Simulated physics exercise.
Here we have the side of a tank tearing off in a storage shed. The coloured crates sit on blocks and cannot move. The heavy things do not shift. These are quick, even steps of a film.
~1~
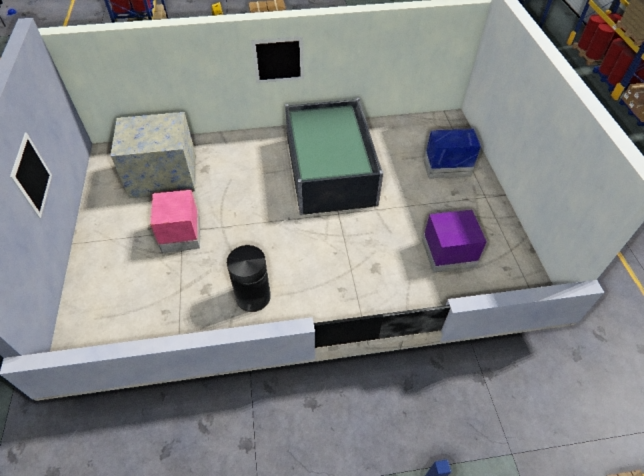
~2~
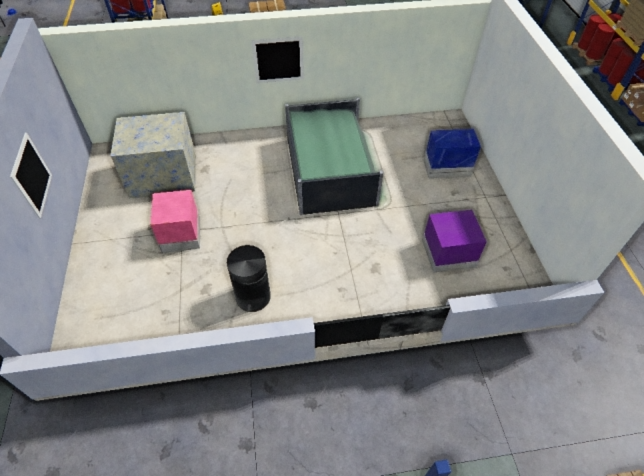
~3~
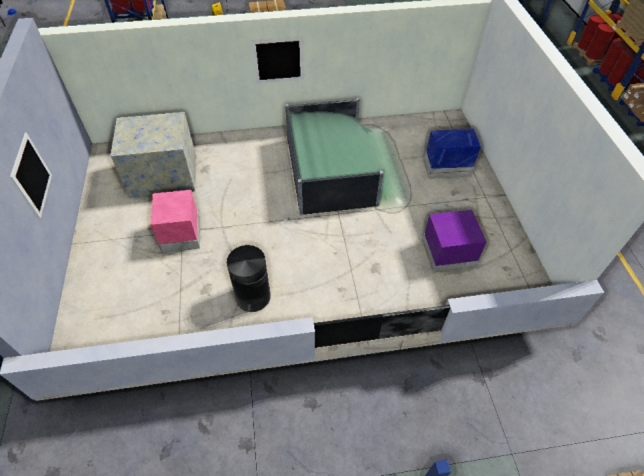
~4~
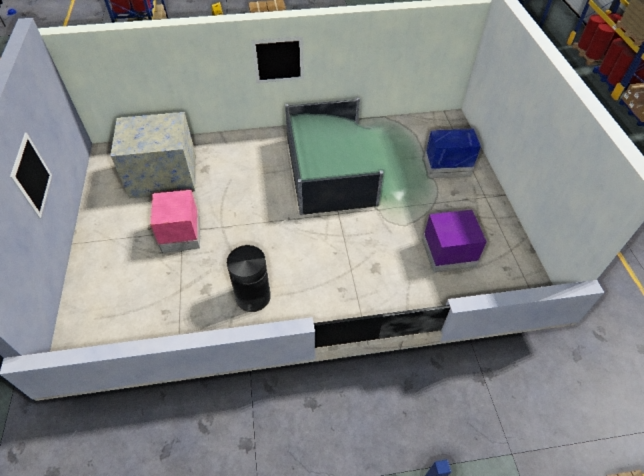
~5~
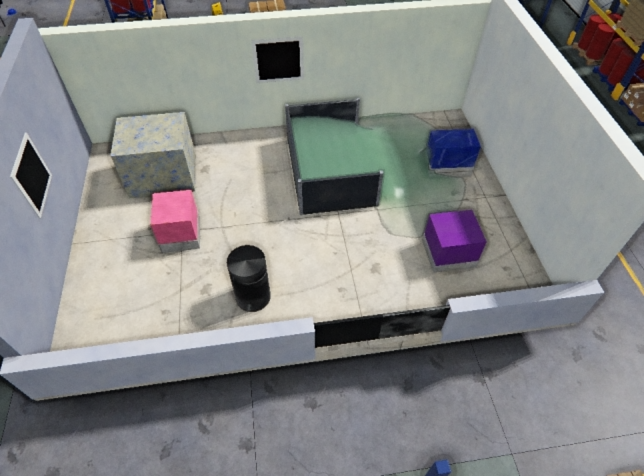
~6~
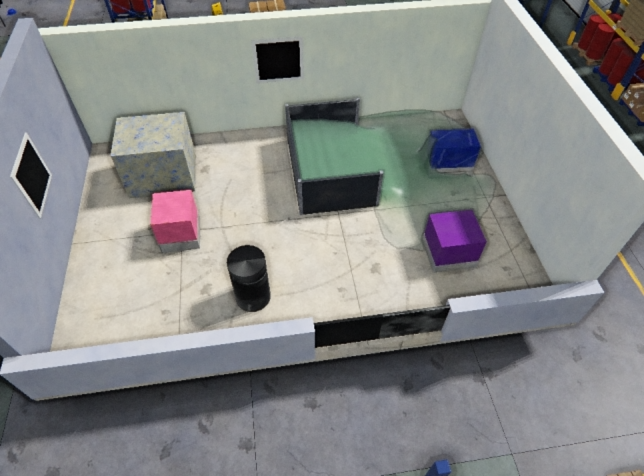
We see a tank of green water in a walled storage room, whole and still, before its right side gives way and water pours out, spreading across the floor to the blue and purple boxes.
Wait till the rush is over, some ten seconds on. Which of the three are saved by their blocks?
One by one: The purple crate gets wet; the pink crate stays dry; the blue crate gets wet.
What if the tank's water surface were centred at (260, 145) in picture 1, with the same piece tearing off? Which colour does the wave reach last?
The pink-painted one.
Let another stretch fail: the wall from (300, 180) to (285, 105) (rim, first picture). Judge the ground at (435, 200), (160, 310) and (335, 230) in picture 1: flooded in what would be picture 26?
In turn: Dry, covered, not flooded.
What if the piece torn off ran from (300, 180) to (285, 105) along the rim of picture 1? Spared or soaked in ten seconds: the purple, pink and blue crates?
In short: The purple crate keeps dry; the pink crate ends up wet; the blue crate is spared.
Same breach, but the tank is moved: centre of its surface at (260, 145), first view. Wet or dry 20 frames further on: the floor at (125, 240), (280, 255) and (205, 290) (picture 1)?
One after the other: Clear, not flooded, not flooded.
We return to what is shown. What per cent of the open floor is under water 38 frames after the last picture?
I make it 75 per cent.
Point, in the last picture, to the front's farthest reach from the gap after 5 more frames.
I would point to (529, 255).
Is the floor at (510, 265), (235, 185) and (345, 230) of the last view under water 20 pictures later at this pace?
In that order: Under water, not flooded, covered.
A moment on, water covers 25 % of the floor; the purple crate water round its plinth, the pink crate not reached, the blue crate water round its plinth.
Next, water covers 25 % of the floor; the purple crate water round its plinth, the pink crate not reached, the blue crate water round its plinth.
Then, water covers 40 % of the floor; the purple crate water round its plinth, the pink crate not reached, the blue crate water round its plinth.
Later, water covers 75 % of the floor; the purple crate water round its plinth, the pink crate water round its plinth, the blue crate water round its plinth.
In the end, water covers 100 % of the floor; the purple crate was topped, the pink crate stayed above the water, the blue crate was topped.
